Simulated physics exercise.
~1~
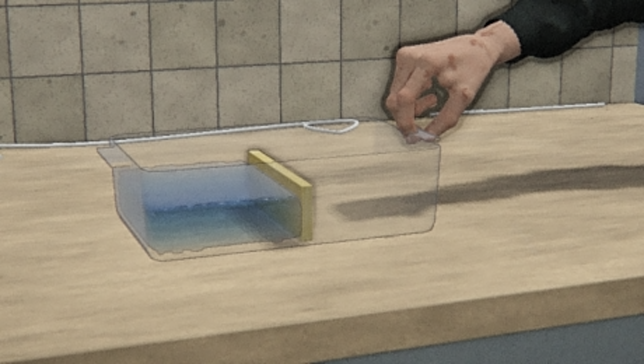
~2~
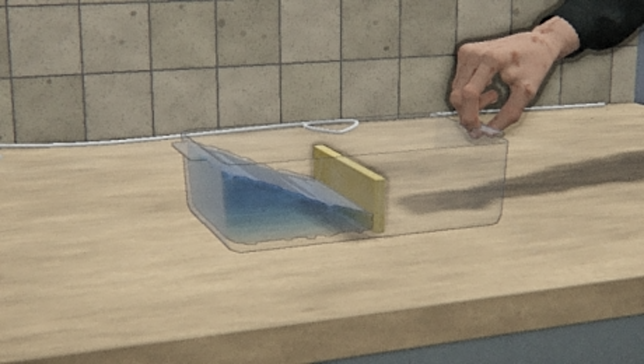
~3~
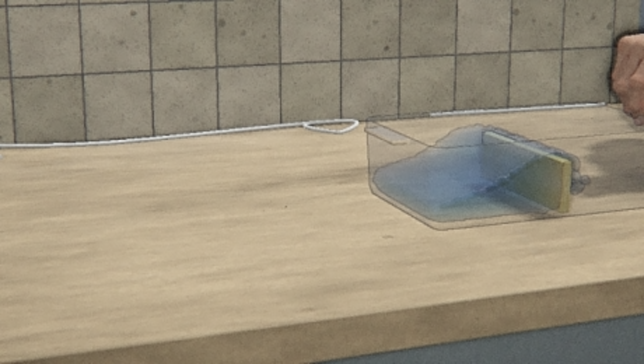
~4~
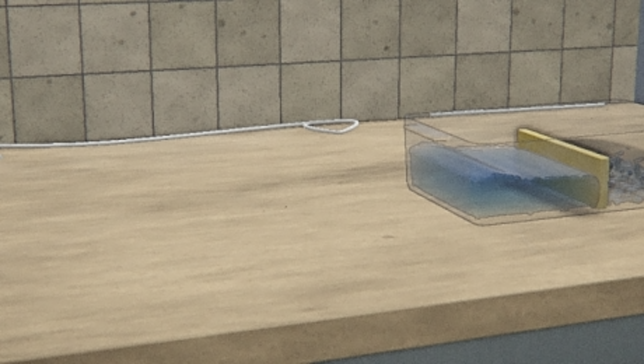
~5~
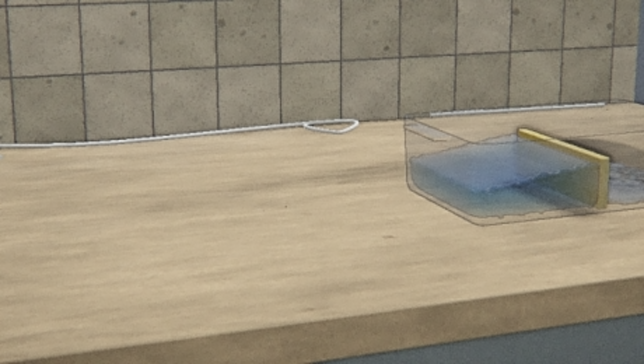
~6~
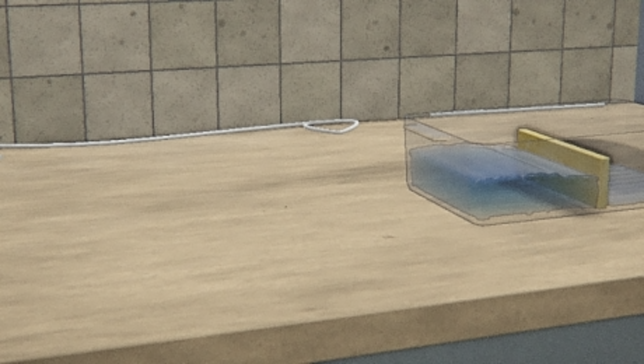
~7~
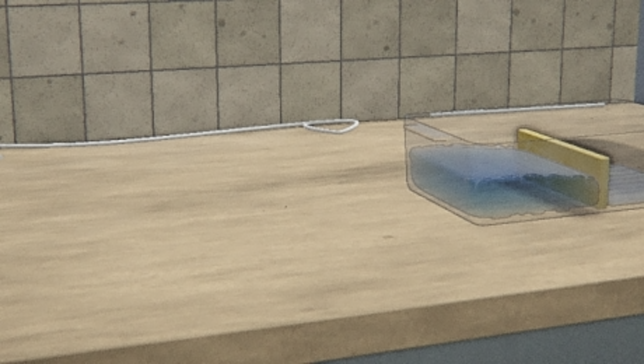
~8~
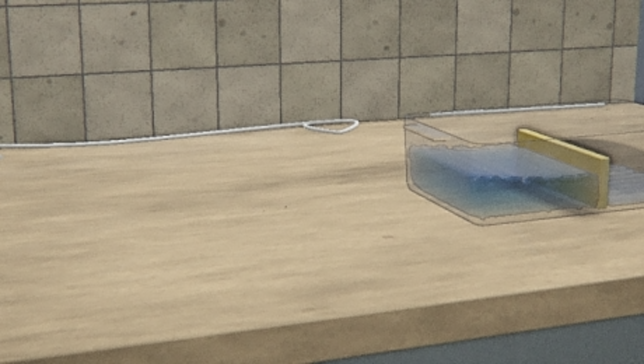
A hand pulls a clear tub right, and its blue water sloshes against a yellow divider and settles.
